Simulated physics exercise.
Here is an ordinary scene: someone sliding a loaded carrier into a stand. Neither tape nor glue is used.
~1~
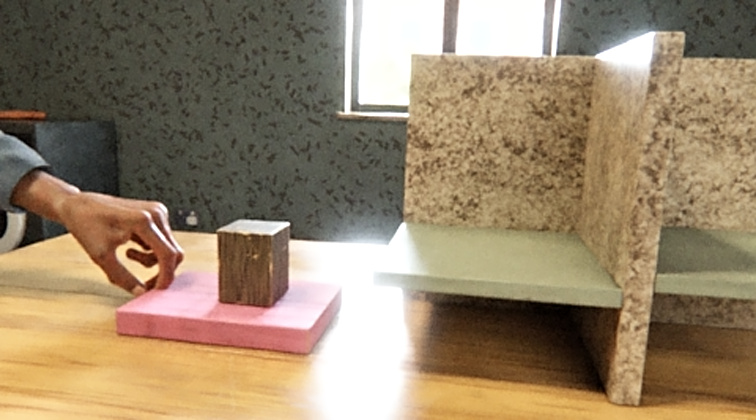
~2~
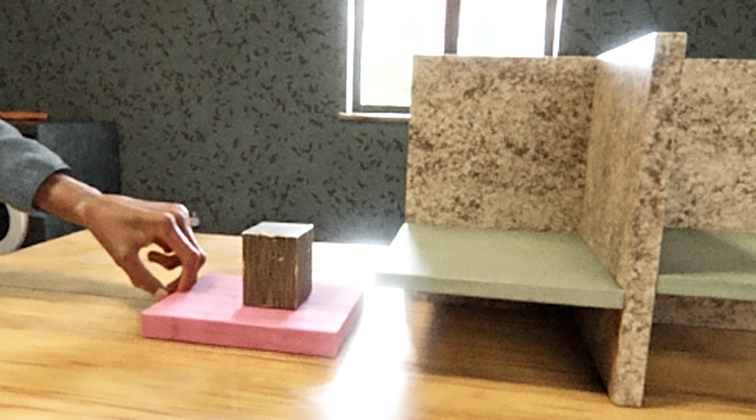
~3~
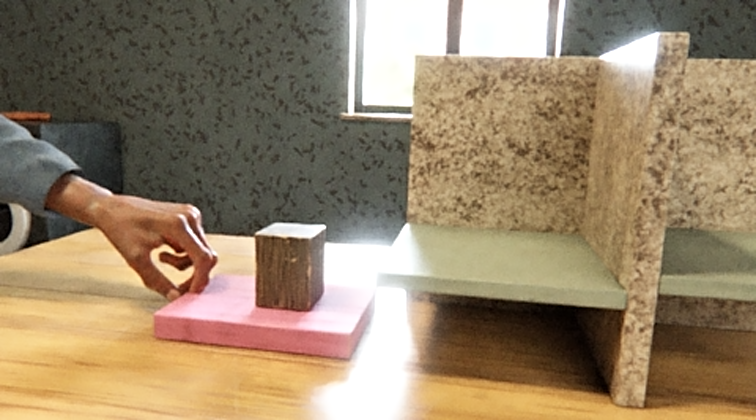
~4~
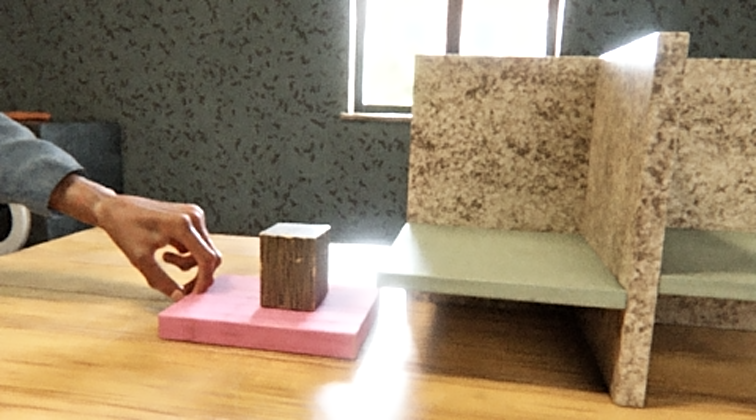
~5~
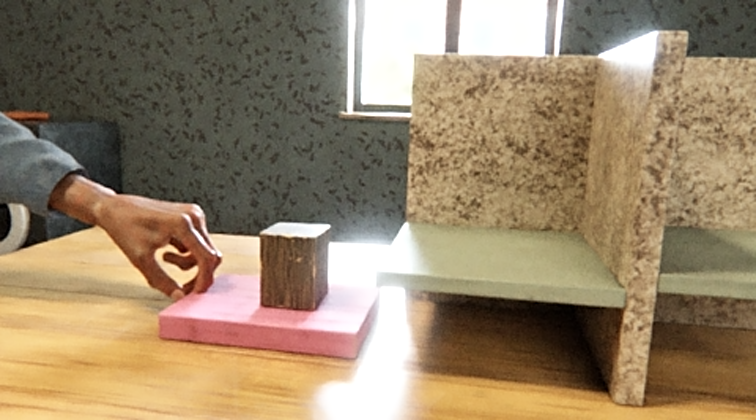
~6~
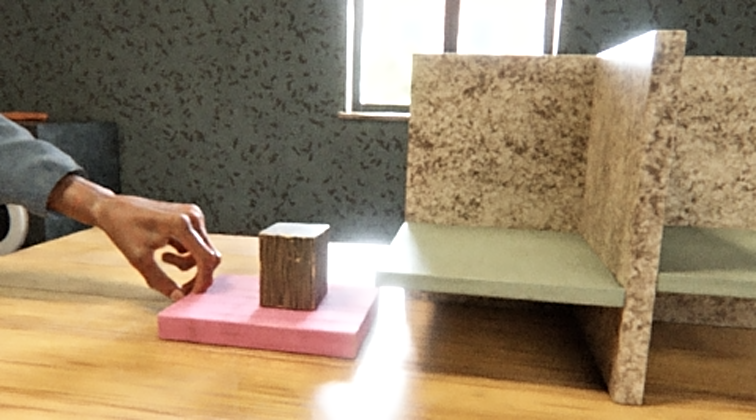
A hand slid a pink board with a dark block standing on it a short way right across a wooden table, toward a speckled stand with a green shelf, then stayed still beside it.
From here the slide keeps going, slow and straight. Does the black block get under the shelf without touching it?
Bumps the top.
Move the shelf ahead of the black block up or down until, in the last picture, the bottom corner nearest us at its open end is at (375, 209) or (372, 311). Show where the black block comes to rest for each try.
Near (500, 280) and (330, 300).
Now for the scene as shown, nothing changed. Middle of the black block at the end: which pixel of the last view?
Around (332, 301).
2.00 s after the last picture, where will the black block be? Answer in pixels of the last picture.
Somewhere near (365, 270) in the last view.
Then, 1.62 s later than the last frame, black block pushed back on its carrier near (362, 271).
Then, 2.00 s later than the last frame, black block tilted by 33° near (365, 270).
When it is over, the black block gets scraped off its spot, near (332, 301).
